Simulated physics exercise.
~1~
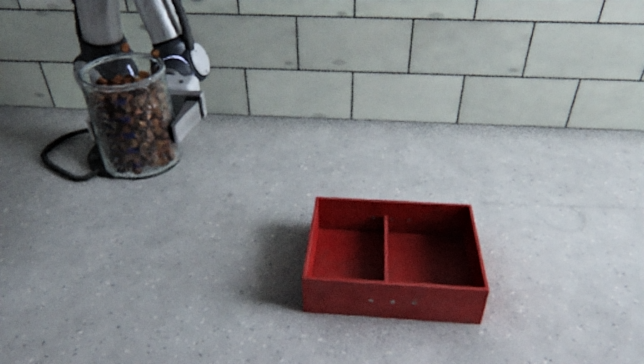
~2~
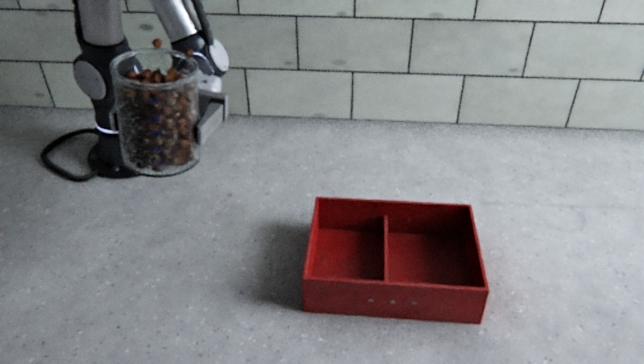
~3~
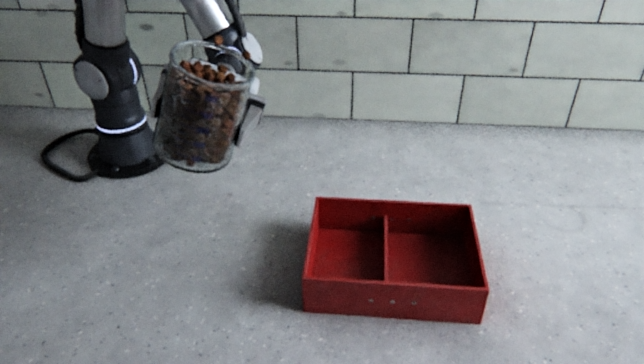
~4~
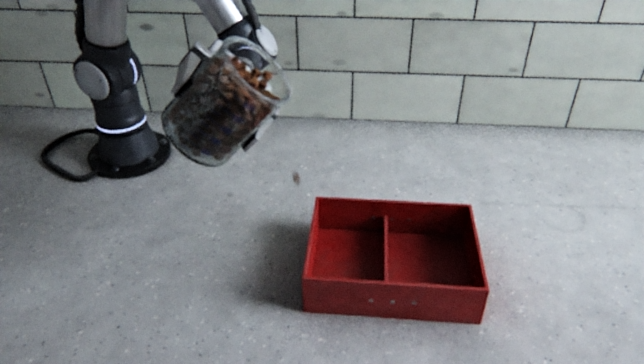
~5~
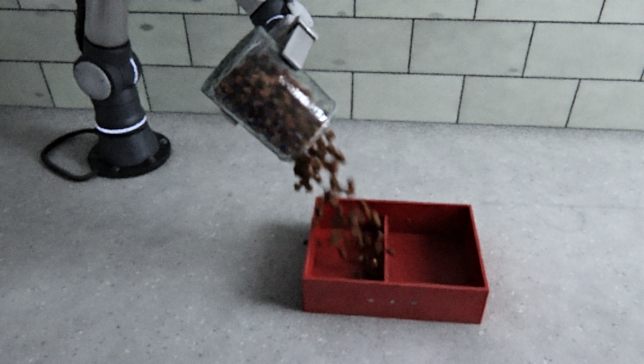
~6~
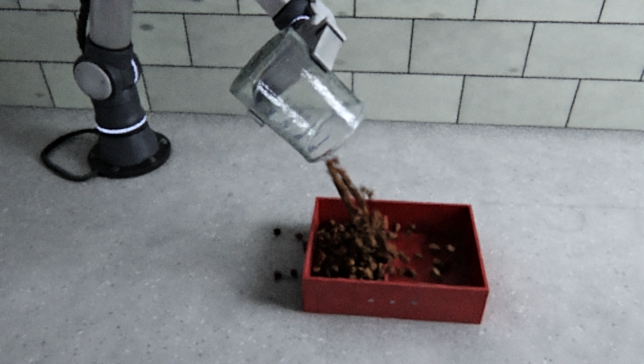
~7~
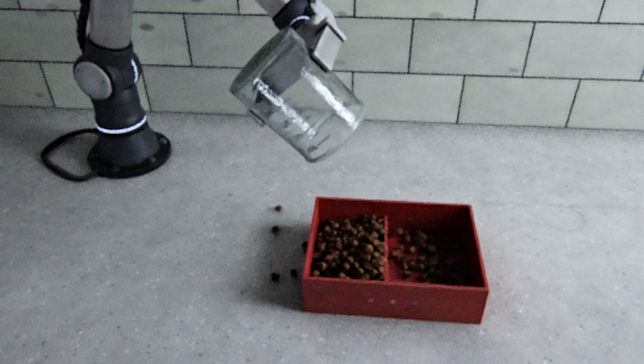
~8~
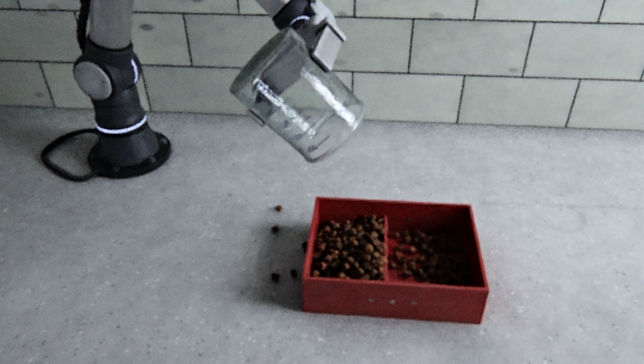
A robot arm carried a clear cup of brown pellets to the right and tipped it over a divided red box, emptying it mostly into the left part, with fewer landing in the right part and a few scattered on the grey table.
